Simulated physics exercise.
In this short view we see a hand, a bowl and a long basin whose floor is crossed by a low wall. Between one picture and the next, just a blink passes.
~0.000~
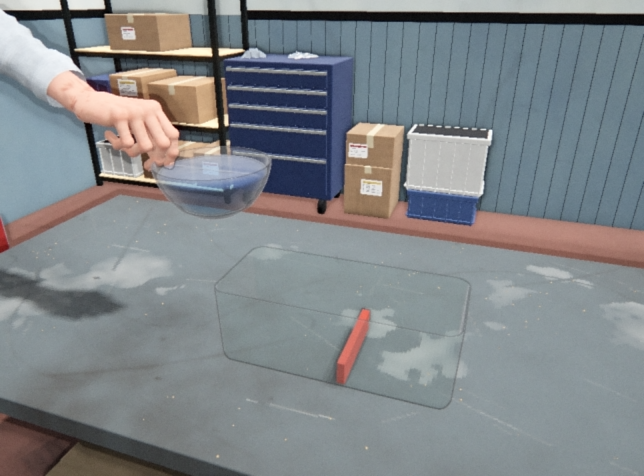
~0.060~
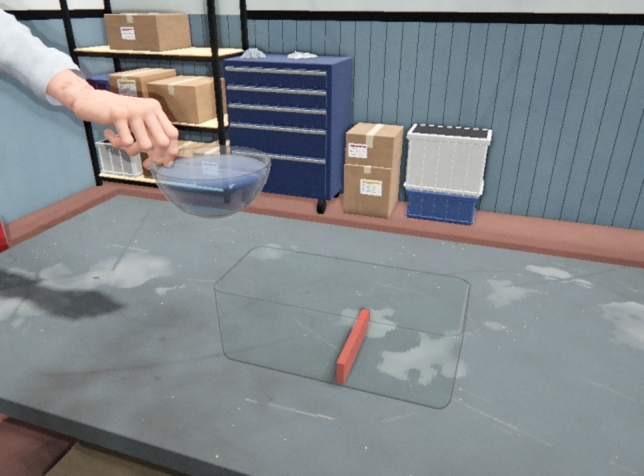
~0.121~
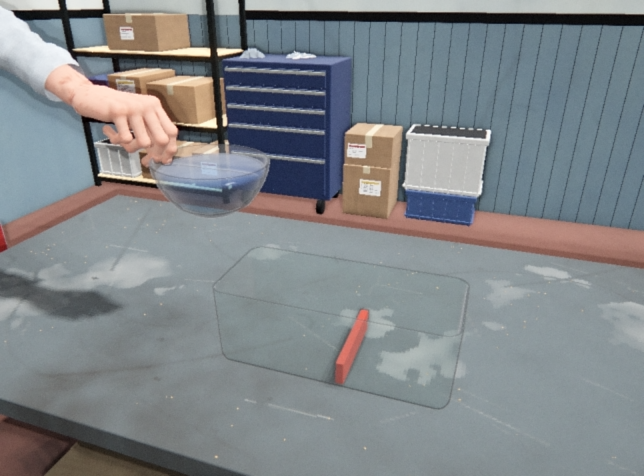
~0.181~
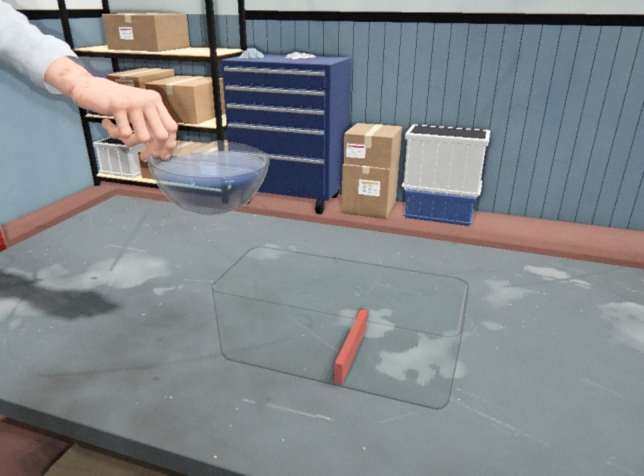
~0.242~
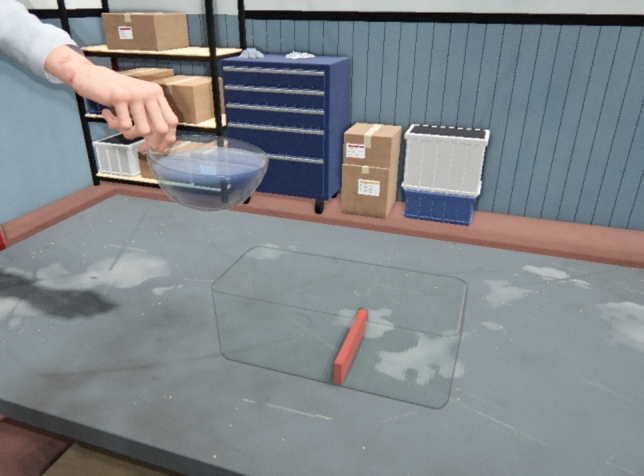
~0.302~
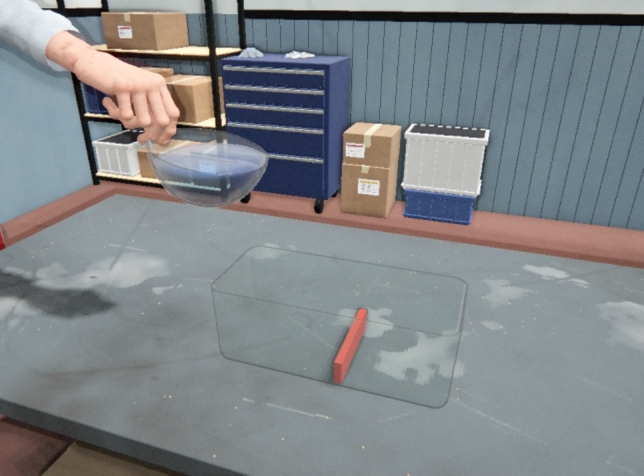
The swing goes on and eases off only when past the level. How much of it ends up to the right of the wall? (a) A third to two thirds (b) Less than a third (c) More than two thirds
A third to two thirds (a).
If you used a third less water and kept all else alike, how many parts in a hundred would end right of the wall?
Near 25 parts in a hundred.
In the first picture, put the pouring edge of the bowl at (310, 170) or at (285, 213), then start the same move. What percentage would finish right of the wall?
85 % and 60 %.
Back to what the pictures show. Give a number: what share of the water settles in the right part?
45 % or thereabouts.
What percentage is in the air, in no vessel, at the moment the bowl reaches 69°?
45 in a hundred.
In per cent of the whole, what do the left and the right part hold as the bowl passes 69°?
Left part: Around 20 %. Right part: Around 0 %.
By 0.80 s the tilt is 69° and 35 per cent is still to pour, 21 is left of the wall and 0 right of it.
By 1.16 s the tilt is 108° and 0 per cent is still to pour, 49 is left of the wall and 45 right of it.
By 1.54 s the tilt is 119° and 0 per cent is still to pour, 54 is left of the wall and 45 right of it.
By 1.95 s the tilt is 119° and 0 per cent is still to pour, 54 is left of the wall and 45 right of it.
At rest 54 per cent lies left of the wall, 45 right of it and 1 outside.
